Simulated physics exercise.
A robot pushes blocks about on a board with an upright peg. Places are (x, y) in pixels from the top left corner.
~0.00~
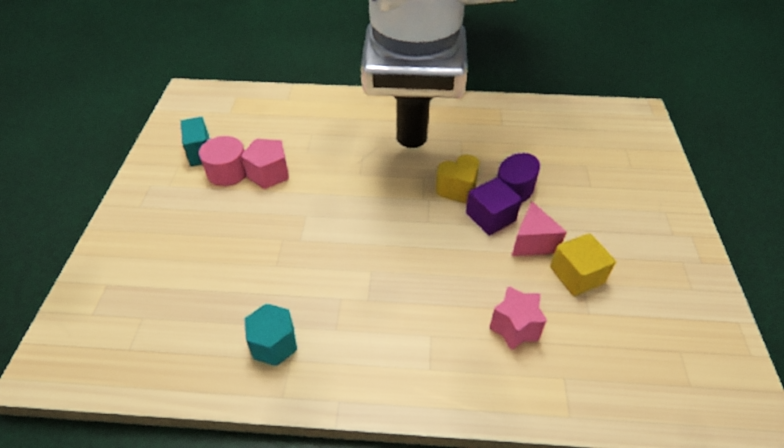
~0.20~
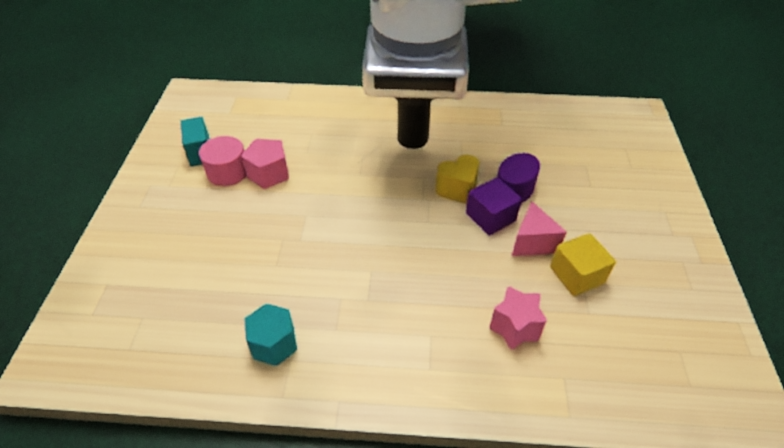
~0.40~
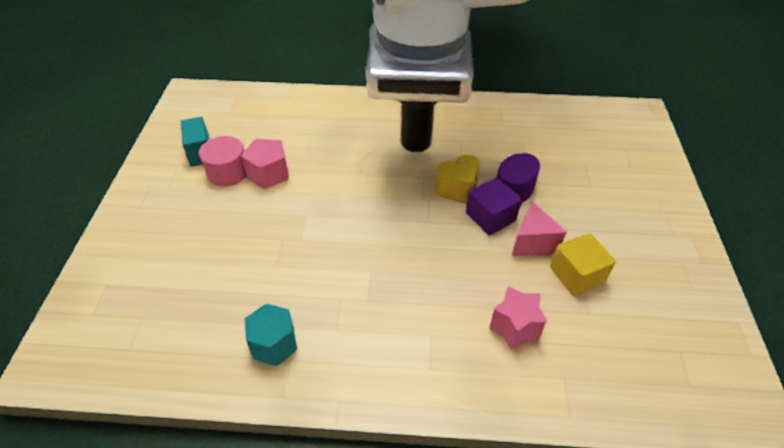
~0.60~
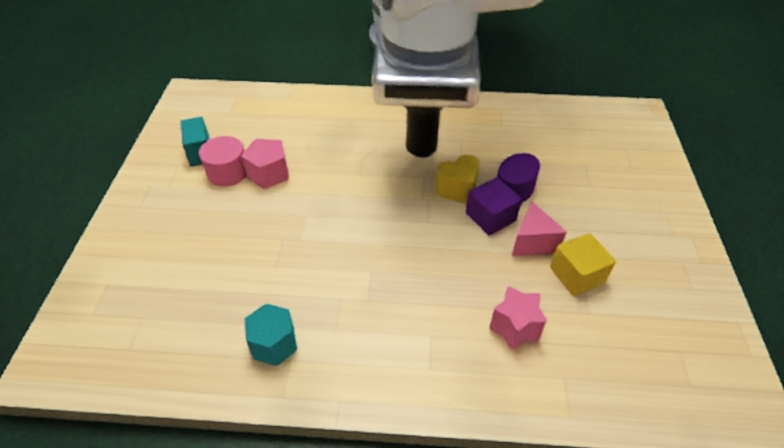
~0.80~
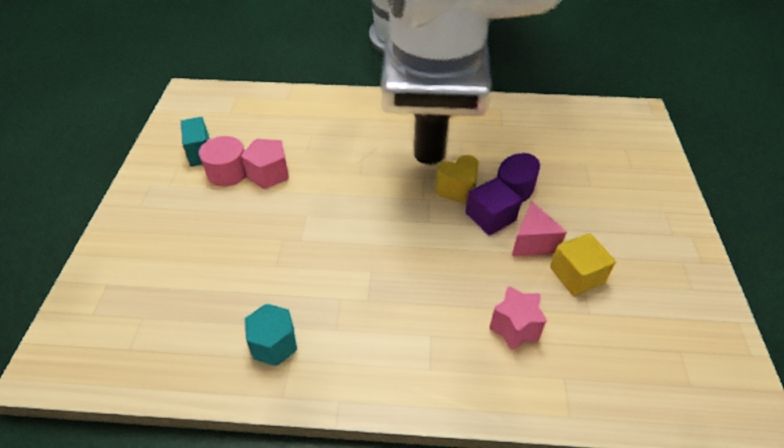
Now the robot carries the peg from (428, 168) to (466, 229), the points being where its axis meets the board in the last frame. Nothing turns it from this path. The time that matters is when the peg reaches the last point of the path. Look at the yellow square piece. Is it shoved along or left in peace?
That block will leave its spot.
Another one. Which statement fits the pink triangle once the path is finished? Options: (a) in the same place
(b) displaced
That would be b.
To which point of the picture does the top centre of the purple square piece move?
It will end up at (537, 214).
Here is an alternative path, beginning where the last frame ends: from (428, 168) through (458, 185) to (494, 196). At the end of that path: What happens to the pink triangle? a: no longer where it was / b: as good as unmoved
My answer is option a.
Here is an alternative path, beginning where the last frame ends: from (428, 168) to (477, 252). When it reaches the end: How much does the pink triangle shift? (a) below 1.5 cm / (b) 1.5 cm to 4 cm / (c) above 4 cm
The answer is b.
On the path given first. Halfway along, peg (448, 184); yellow heart block (480, 183), turned 45° anticlockwise; purple square piece (511, 203); pink triangle (543, 225), turned 15° clockwise.
At the end, peg (468, 216); yellow heart block (501, 202), turned 80° anticlockwise; purple square piece (537, 214), turned 25° anticlockwise; pink triangle (570, 228); yellow square piece (597, 259).
